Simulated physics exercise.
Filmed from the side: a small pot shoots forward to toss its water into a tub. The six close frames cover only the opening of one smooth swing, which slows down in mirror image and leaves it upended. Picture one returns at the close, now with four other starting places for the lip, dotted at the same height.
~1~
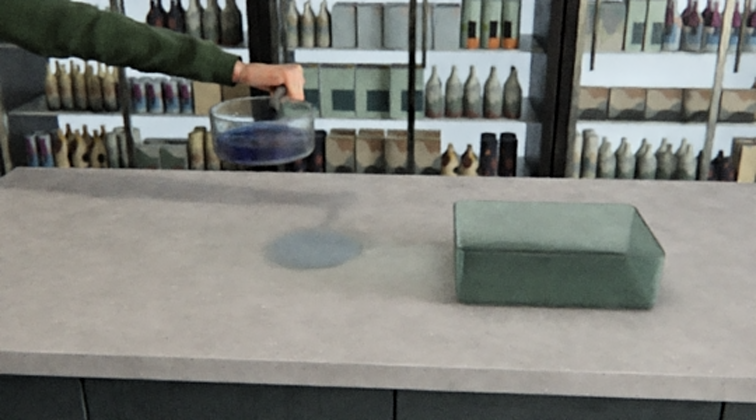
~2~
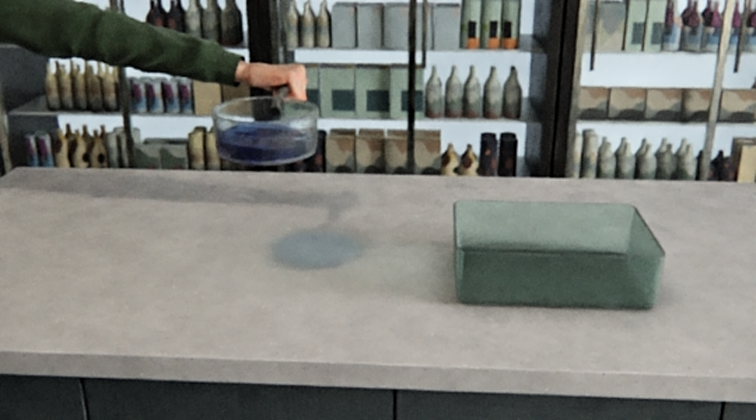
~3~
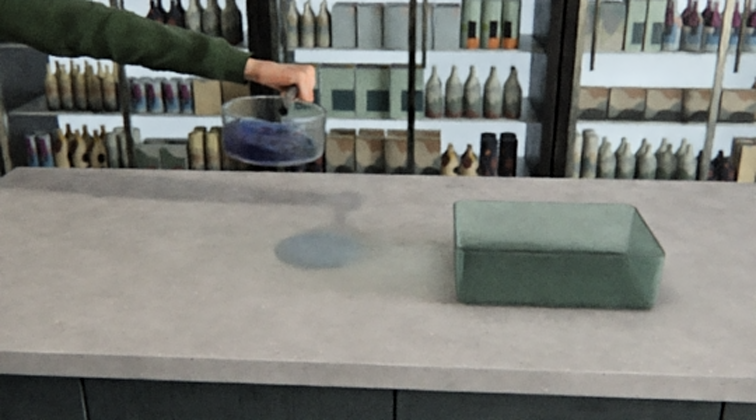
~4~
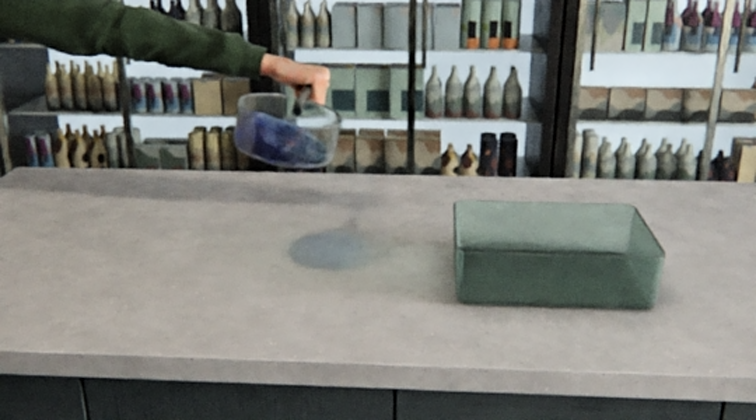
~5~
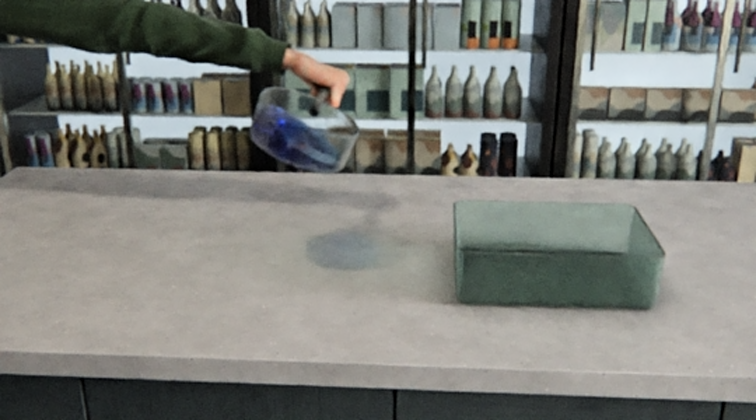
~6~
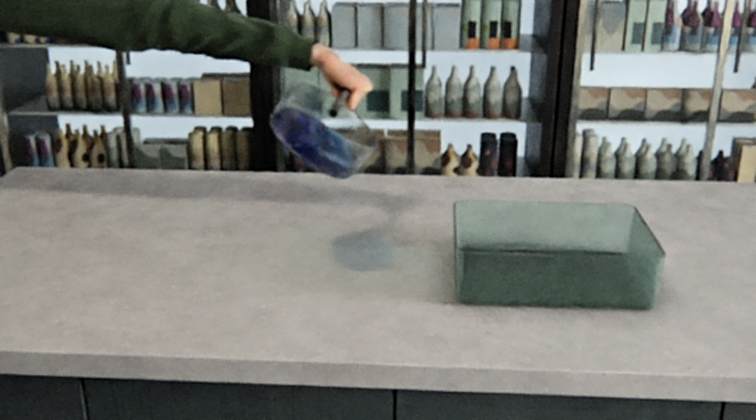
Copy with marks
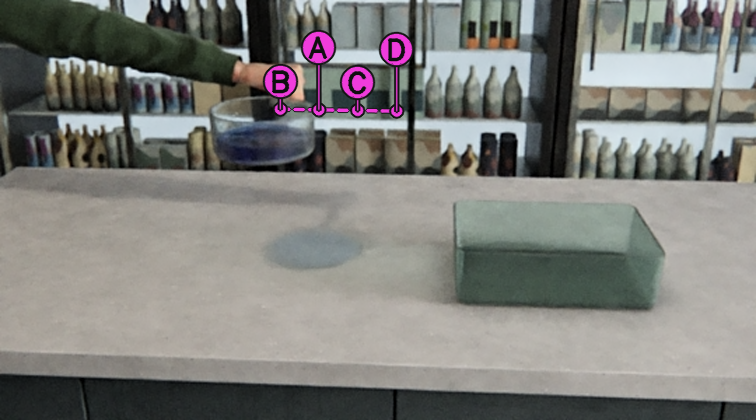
A small clear pot of dark blue liquid, gripped by a hand in a dark green sleeve, hovers nearly still above a grey counter. It then moves right toward a greenish see-through tub, tilting gradually and dipping slightly, the liquid still inside as its faint shadow slides along the countertop.
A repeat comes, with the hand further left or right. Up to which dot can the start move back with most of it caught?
Take B.
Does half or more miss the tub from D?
No, that is safe.
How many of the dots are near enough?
All of the four.
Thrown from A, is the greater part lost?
No.
On the marked copy, A at (318, 109); B at (280, 109); C at (357, 110); D at (396, 111).
If A is chosen, about 75 % lands in the tub, 8 % falls short and 17 % goes beside or beyond.
If B is chosen, about 66 % lands in the tub, 23 % falls short and 12 % goes beside or beyond.
If C is chosen, about 78 % lands in the tub, 6 % falls short and 16 % goes beside or beyond.
If D is chosen, about 83 % lands in the tub, 12 % falls short and 5 % goes beside or beyond.
